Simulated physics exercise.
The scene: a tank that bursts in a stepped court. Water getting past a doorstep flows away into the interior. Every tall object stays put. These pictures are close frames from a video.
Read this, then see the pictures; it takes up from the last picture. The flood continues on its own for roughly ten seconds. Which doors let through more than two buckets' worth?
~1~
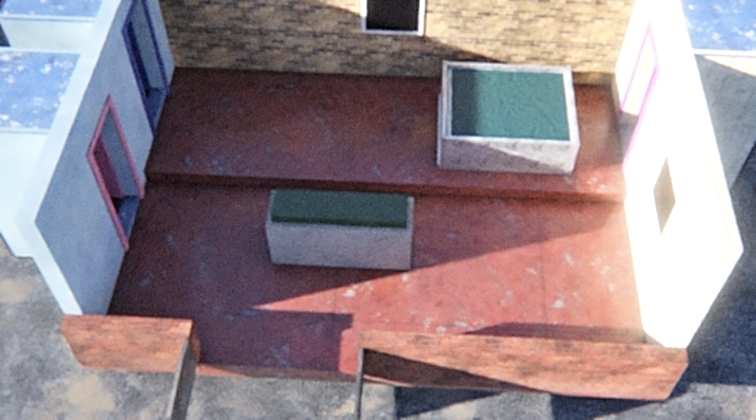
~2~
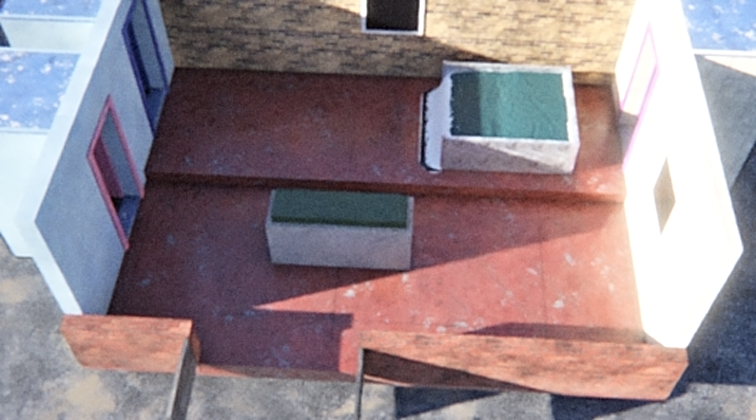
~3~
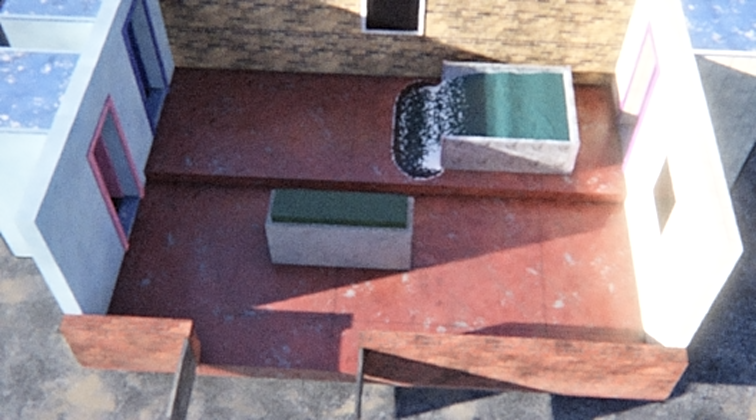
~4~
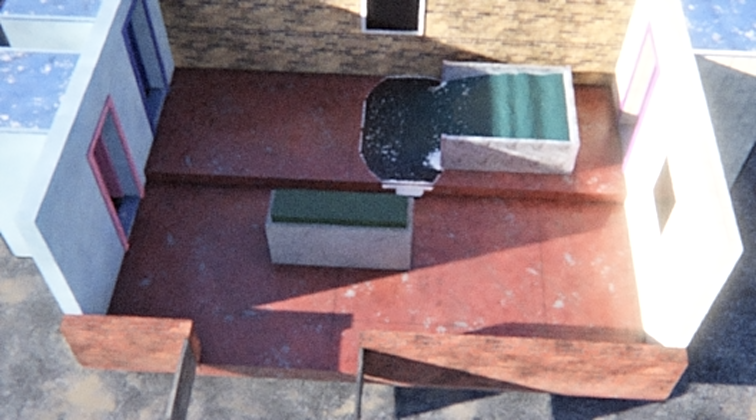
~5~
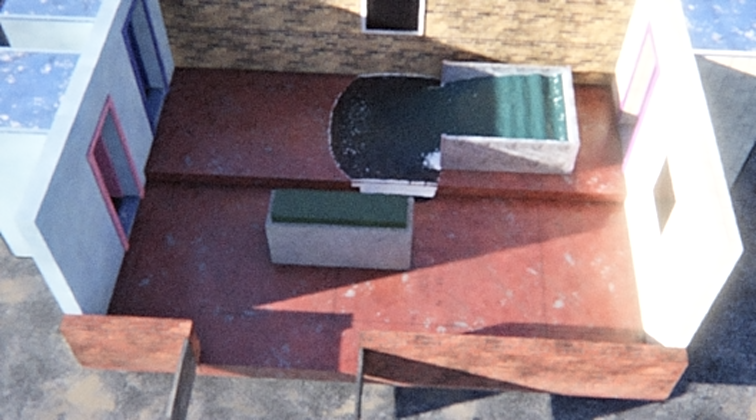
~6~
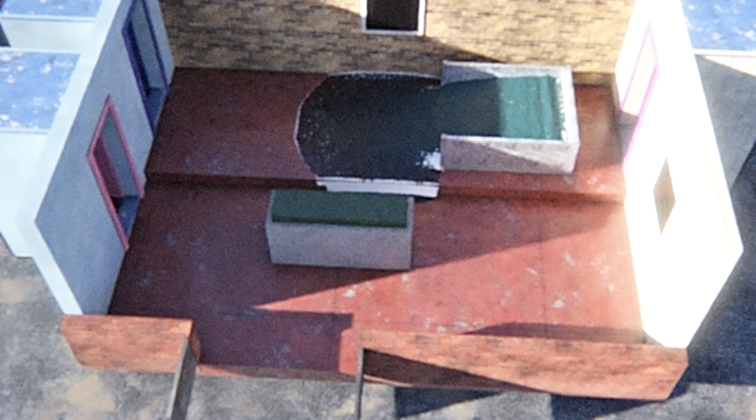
The blue door ends up above the line; the pink door ends up above the line; the purple door ends up at or below the line.
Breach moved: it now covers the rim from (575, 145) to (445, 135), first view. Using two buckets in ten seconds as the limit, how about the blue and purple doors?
The blue door remains below, and the purple door remains below.
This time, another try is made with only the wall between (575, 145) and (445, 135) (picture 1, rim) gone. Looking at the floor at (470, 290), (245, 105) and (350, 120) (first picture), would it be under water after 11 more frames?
Point by point: Soaked; unwetted; unwetted.
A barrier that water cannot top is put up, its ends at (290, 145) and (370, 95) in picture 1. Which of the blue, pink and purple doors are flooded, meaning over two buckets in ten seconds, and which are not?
The blue door remains under the limit, the pink door exceeds the limit, the purple door remains under the limit.
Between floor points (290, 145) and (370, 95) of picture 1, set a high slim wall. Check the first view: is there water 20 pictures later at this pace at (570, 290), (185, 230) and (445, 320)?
The first is still bare, the second inundated and the third still bare.
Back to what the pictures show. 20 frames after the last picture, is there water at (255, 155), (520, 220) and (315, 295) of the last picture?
Point 1: Drenched; point 2: Not wet; point 3: Not wet.
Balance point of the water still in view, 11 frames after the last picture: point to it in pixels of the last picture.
About (351, 131).
A moment on, water covers 35 % of the floor; the blue door wet at the sill, nothing in, the pink door not reached, the purple door not reached.
Next, water covers 40 % of the floor; the blue door under two buckets in, the pink door wet at the sill, nothing in, the purple door not reached.
Then, water covers 45 % of the floor; the blue door far over two buckets in, the pink door over two buckets in, the purple door not reached.
Later, water covers 60 % of the floor; the blue door far over two buckets in, the pink door far over two buckets in, the purple door not reached.
In the end, water covers 85 % of the floor; the blue door far over two buckets in, the pink door far over two buckets in, the purple door not reached.
